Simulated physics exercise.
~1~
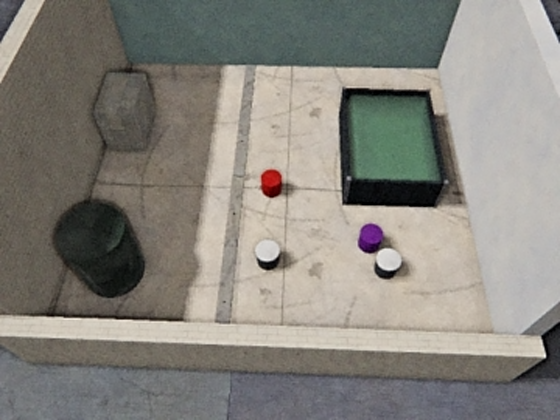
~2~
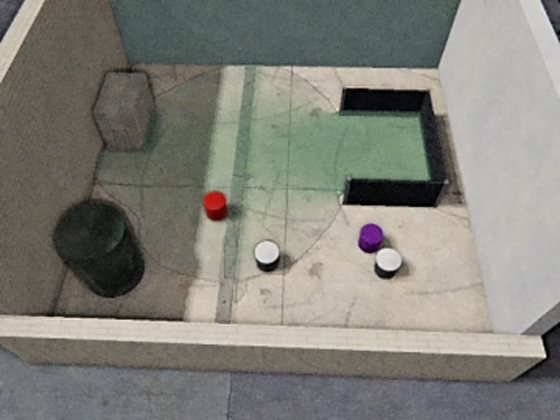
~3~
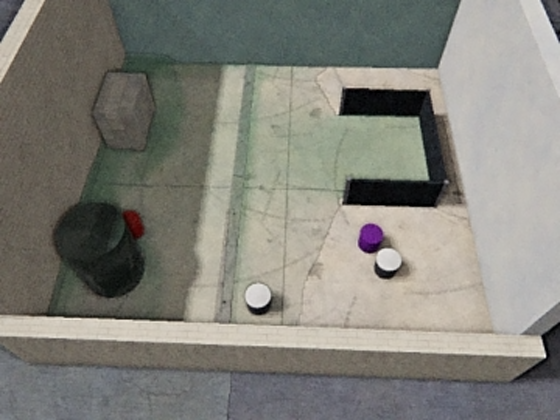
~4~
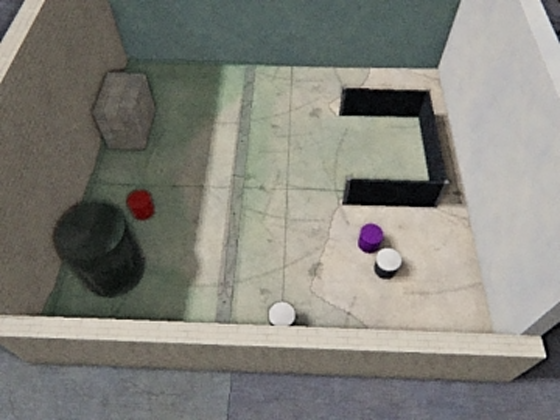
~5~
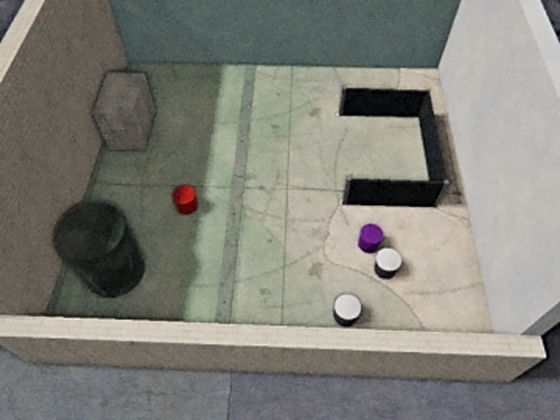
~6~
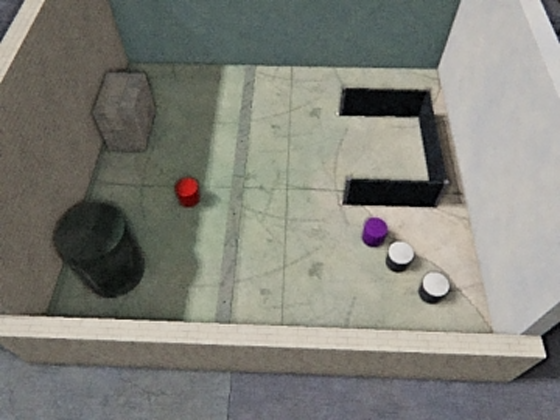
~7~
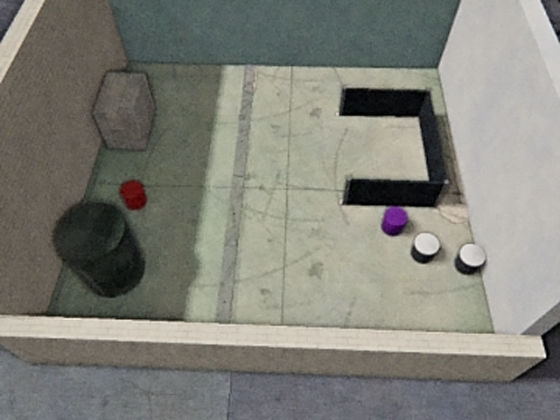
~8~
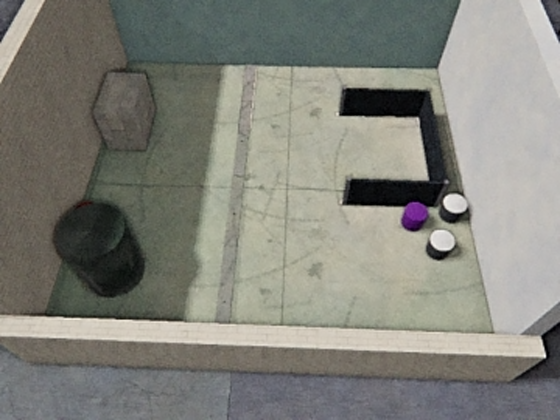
To begin with, a green-filled tank stands at the right of a walled yard, with a red pail, a purple pail and two white ones on the floor. The tank's left side gives way and water spreads out, sweeping the red pail left over the low kerb toward the dark cylinder. The nearer-left white pail drifts to the front wall, then slides right and up past the others. Meanwhile the red pail drifts back right a little, then left again. Finally the purple and other white pails shift right, ending clustered near the tank, while the red one is hidden from view.
